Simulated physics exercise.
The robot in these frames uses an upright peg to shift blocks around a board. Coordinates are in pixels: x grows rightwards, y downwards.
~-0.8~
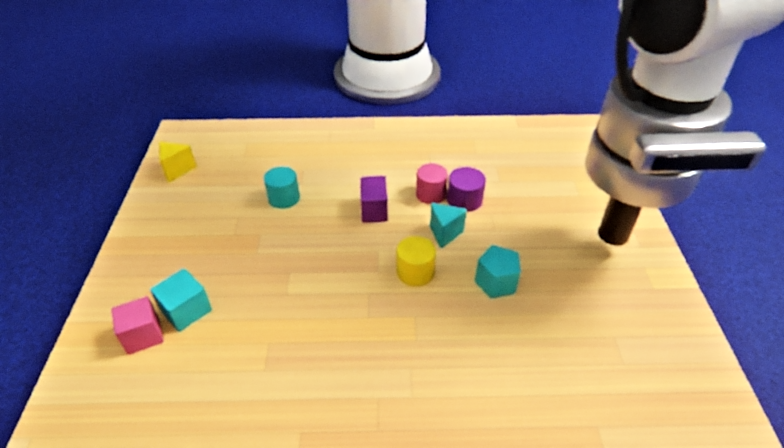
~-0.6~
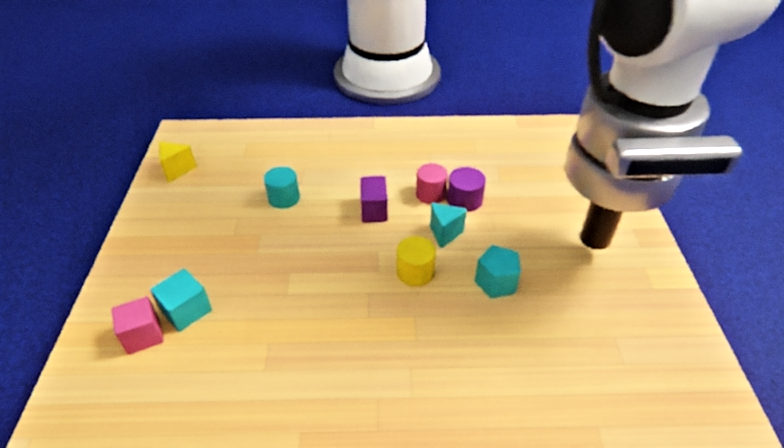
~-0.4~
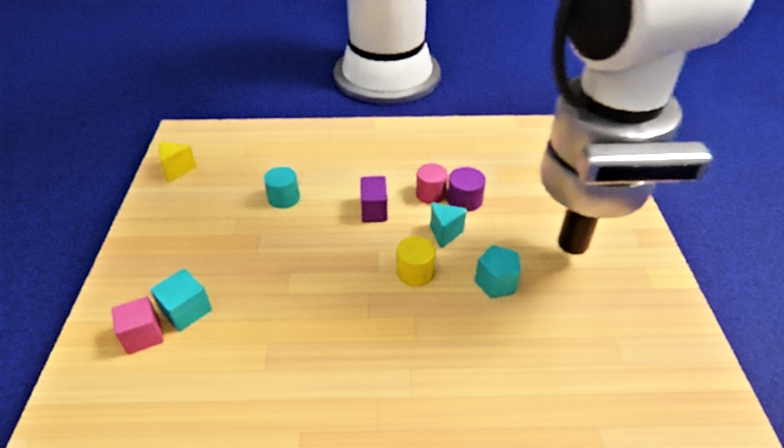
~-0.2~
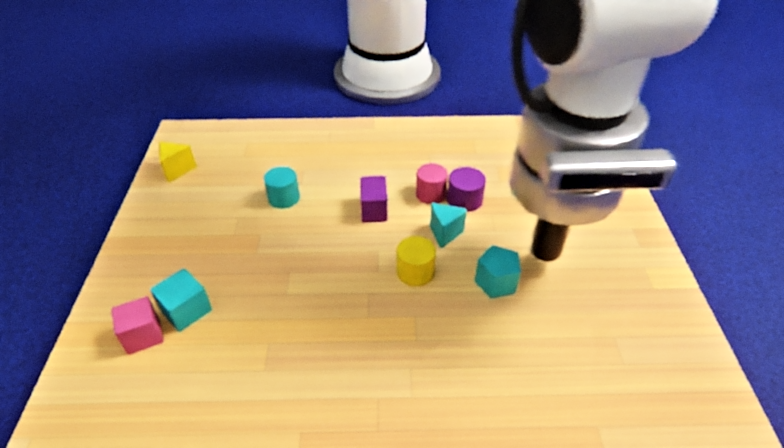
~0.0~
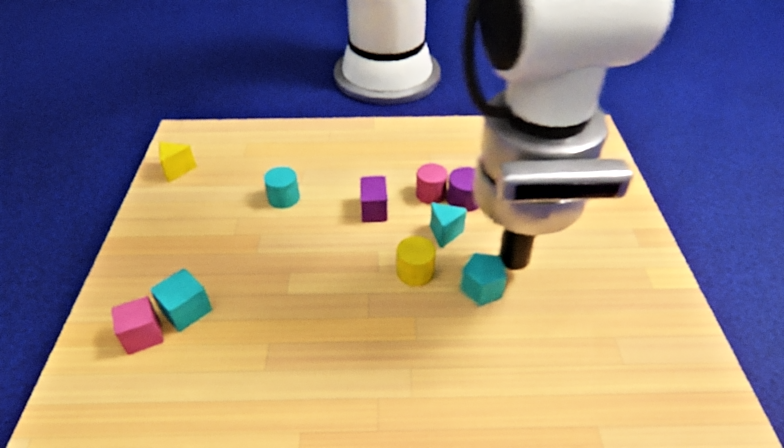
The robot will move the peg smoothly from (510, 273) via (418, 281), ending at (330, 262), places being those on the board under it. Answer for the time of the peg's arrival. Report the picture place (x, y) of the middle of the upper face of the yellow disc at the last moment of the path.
The middle of the upper face of the yellow disc will lie at about (324, 216) in the picture.
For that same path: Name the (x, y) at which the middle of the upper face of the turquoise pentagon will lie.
At (440, 287).
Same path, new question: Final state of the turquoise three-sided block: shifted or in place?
It's unmoved.
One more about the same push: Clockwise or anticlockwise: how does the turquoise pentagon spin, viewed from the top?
The twist is anticlockwise.
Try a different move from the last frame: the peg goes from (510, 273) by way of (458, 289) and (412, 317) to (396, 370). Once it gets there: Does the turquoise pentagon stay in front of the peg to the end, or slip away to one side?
The peg should keep driving it forward.
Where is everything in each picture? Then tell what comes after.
Lower end of the peg (613, 235), tops of blocks, yellow disc (416, 250), turquoise three-sided block (447, 212), turquoise pentagon (501, 260), in the first frame.
Peg (595, 239), blocks as before, in the second frame.
Peg (573, 244), blocks as before, in the third frame.
Peg (545, 251), blocks as before, in the fourth frame.
Peg (513, 259), yellow disc (416, 250), turquoise three-sided block (447, 212), turquoise pentagon (486, 267), in the fifth frame.
On the path given first. One third of the way, peg (449, 266); turquoise pentagon (443, 285), turned 85° anticlockwise.
Two thirds of the way, peg (385, 263); yellow disc (360, 236); turquoise pentagon (440, 287), turned 90° anticlockwise.
At the end, peg (328, 248); yellow disc (324, 216); turquoise three-sided block not moved; turquoise pentagon (440, 287), turned 90° anticlockwise.
